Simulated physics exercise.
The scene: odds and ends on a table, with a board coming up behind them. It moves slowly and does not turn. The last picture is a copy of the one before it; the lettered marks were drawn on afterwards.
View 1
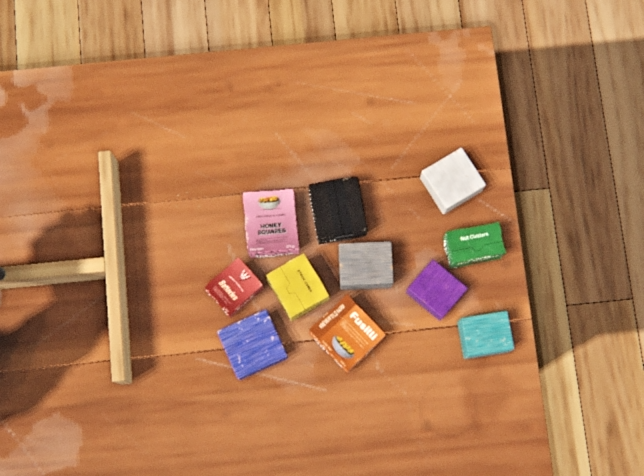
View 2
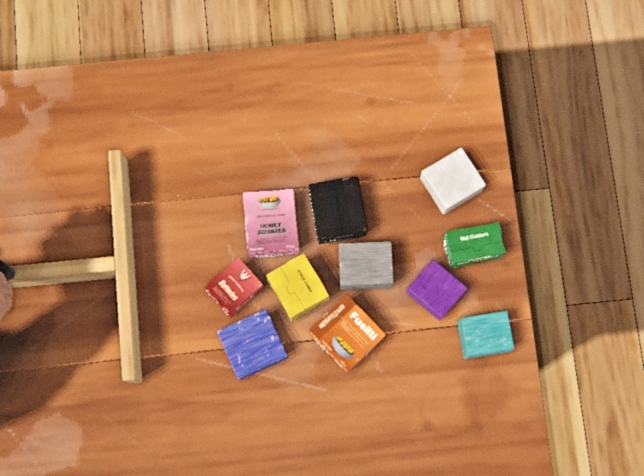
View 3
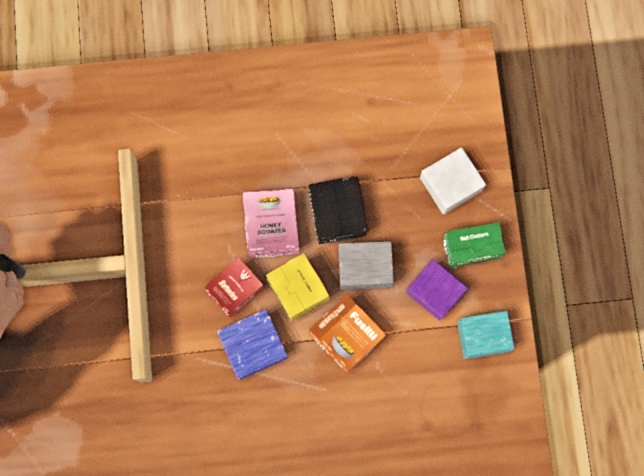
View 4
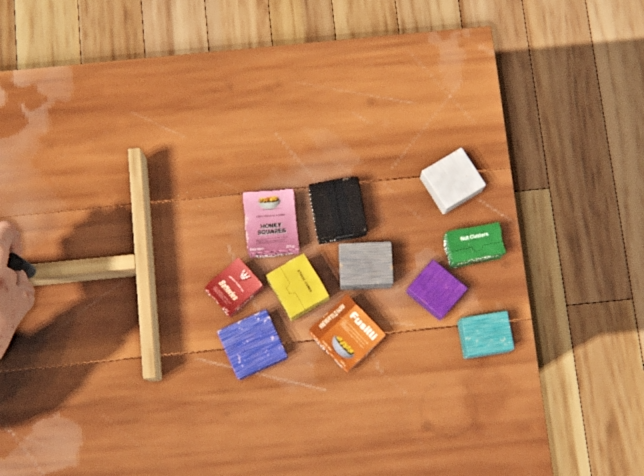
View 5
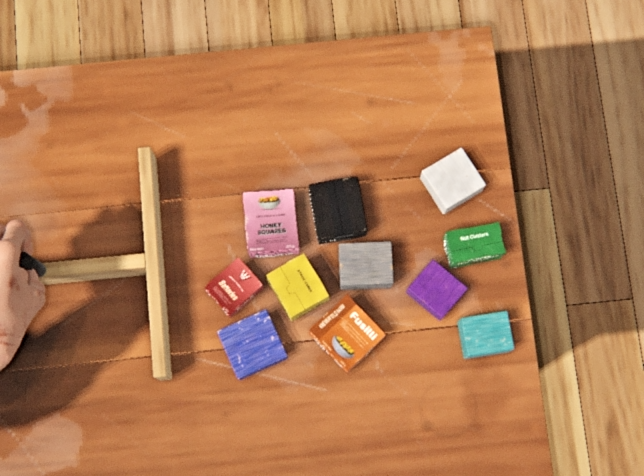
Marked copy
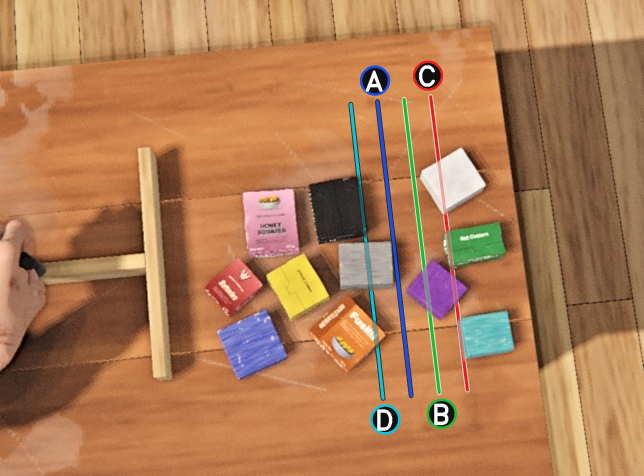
At first, a wooden T-shaped board lies at the left of a tabletop, apart from a scattered group of colourful small boxes and blocks. The board then slides slowly right without turning, and a hand gripping its handle comes into view at the left, while the objects stay still.
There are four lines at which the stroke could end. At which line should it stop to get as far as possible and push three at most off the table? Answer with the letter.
At A, and not beyond.
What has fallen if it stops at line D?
The green packet goes over.
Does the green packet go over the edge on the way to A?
Yes.
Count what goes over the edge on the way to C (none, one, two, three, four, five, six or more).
Six or more.
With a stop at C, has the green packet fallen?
By then, yes.
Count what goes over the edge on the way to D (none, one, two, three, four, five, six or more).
In all, one.
On the marked copy, A at (394, 245); B at (421, 242); C at (449, 239); D at (366, 247).
Following A. Soon after the start, board (239, 251); blue block (282, 344); grey block (370, 264).
Later, board (326, 242); green packet (502, 235); purple block (459, 290).
In the end, board (391, 236); green packet over the edge; turquoise block over the edge; two fallen.
As for the rest, B drops five; C drops seven; D is within the limit but short.
